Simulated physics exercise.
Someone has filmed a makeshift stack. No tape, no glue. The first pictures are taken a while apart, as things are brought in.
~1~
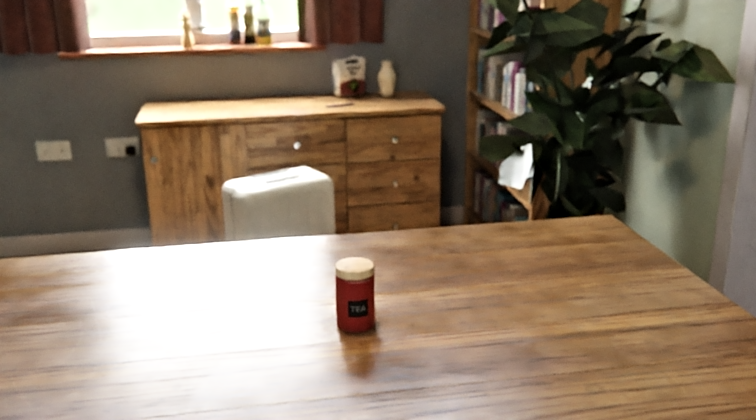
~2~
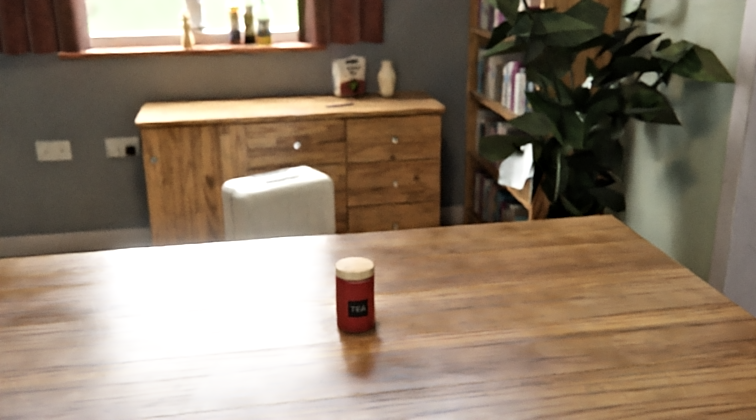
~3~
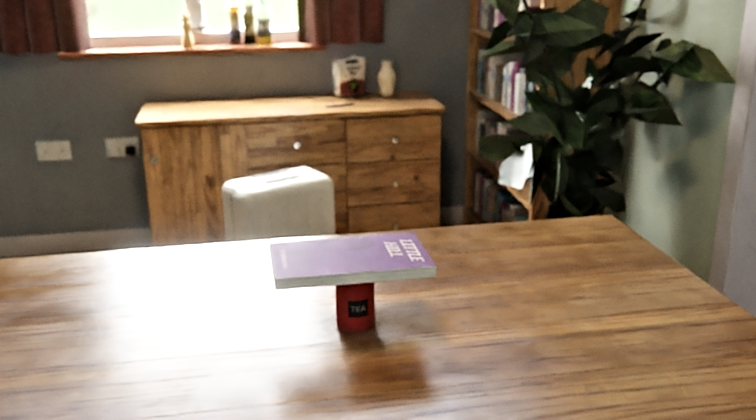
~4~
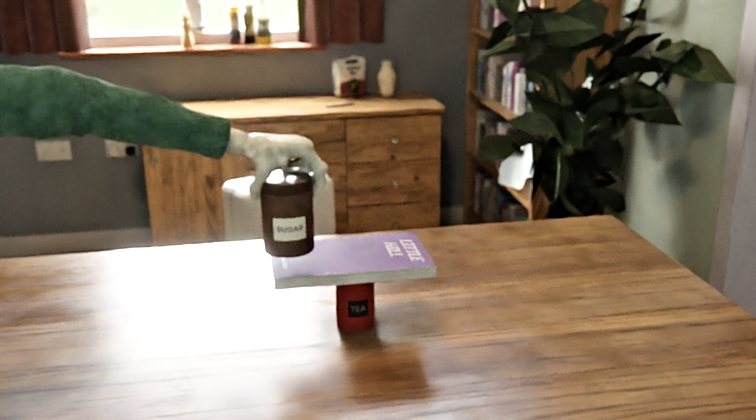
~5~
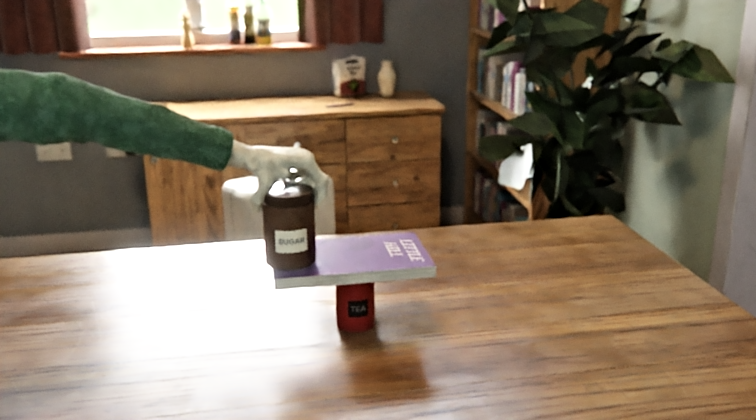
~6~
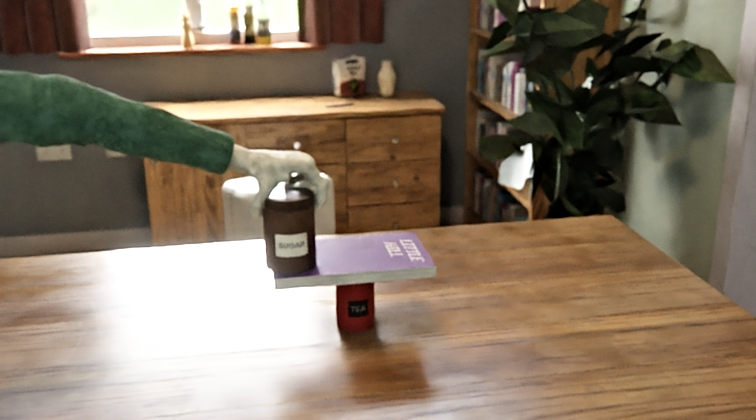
In the video, a red tea jar stands on a wooden table, and a purple book then appears lying across its top. A green-sleeved arm reaches in from the left and lowers a brown sugar jar onto the book's left end.
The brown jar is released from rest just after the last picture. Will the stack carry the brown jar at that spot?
The stack comes apart.
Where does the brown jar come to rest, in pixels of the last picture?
Near (218, 331).
Then, 0.30 s on from there, brown jar now fallen; purple book turned 48° from how it was put.
Then, 0.40 s on from there, purple book turned 61° from how it was put.
Then, 0.60 s on from there, purple book now fallen; red jar shifted a little.
In the end, fallen, brown jar and purple book; moved from the start, red jar. At the end, from the last picture's camera, brown jar near (218, 331). The stack gives way.
